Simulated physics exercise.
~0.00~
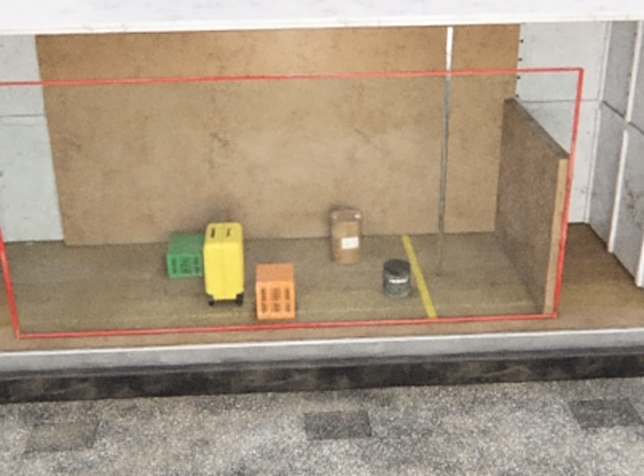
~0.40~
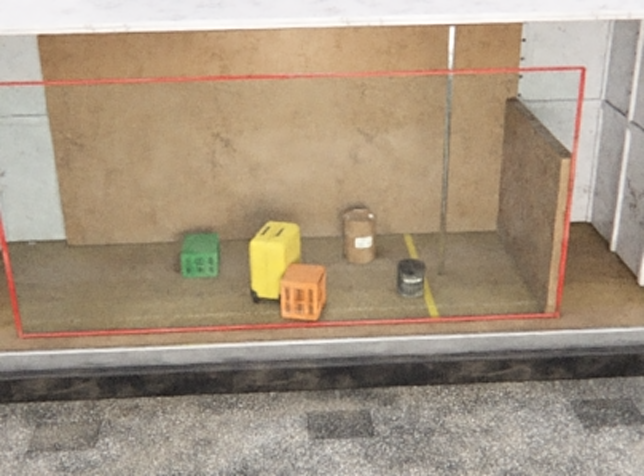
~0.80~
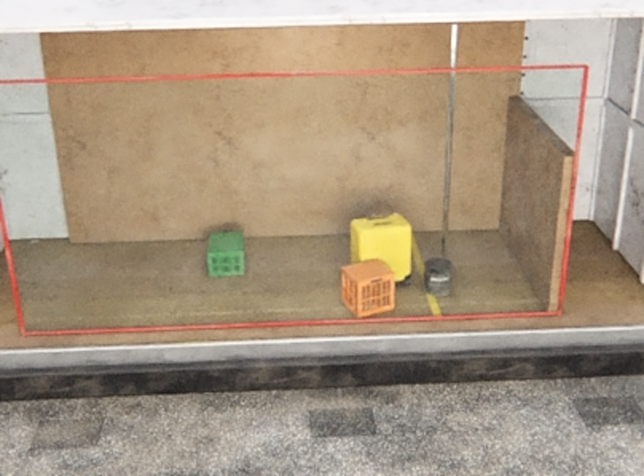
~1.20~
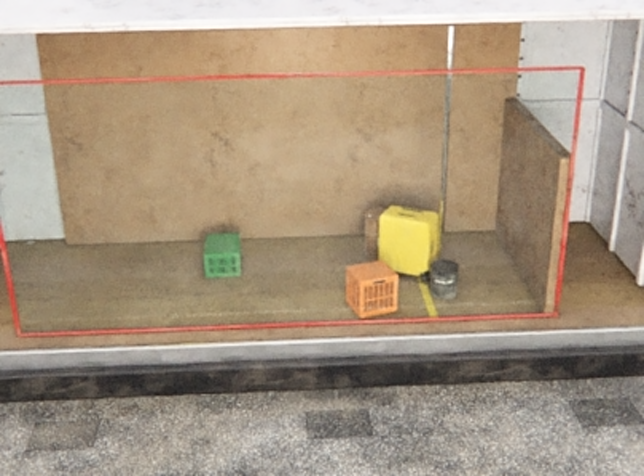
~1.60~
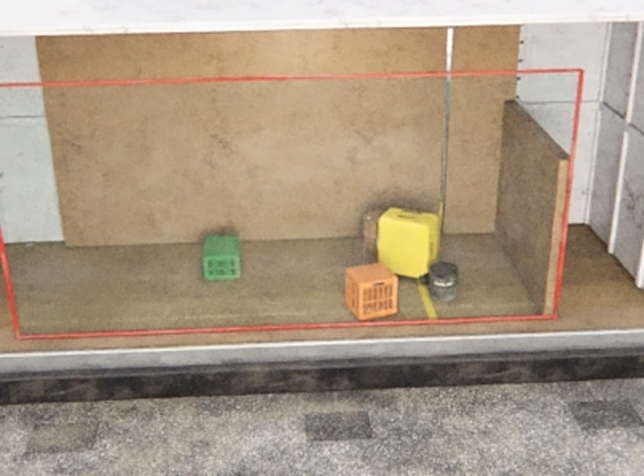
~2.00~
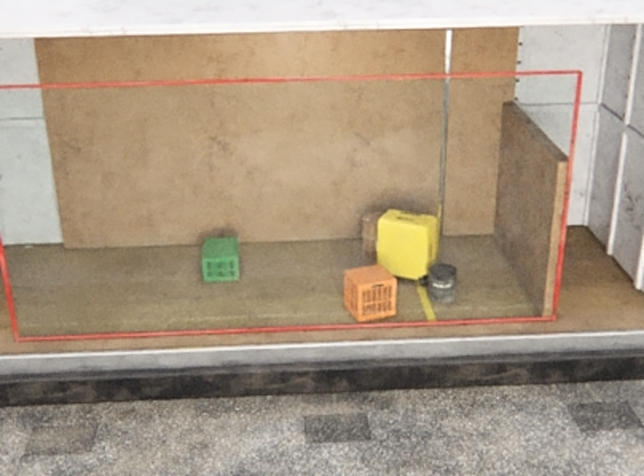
A yellow wheeled case rolled right across the van floor, passing behind an orange crate and hiding a brown drum, while both crates and a black bucket slid right too; everything settled with only the bucket past the yellow line.
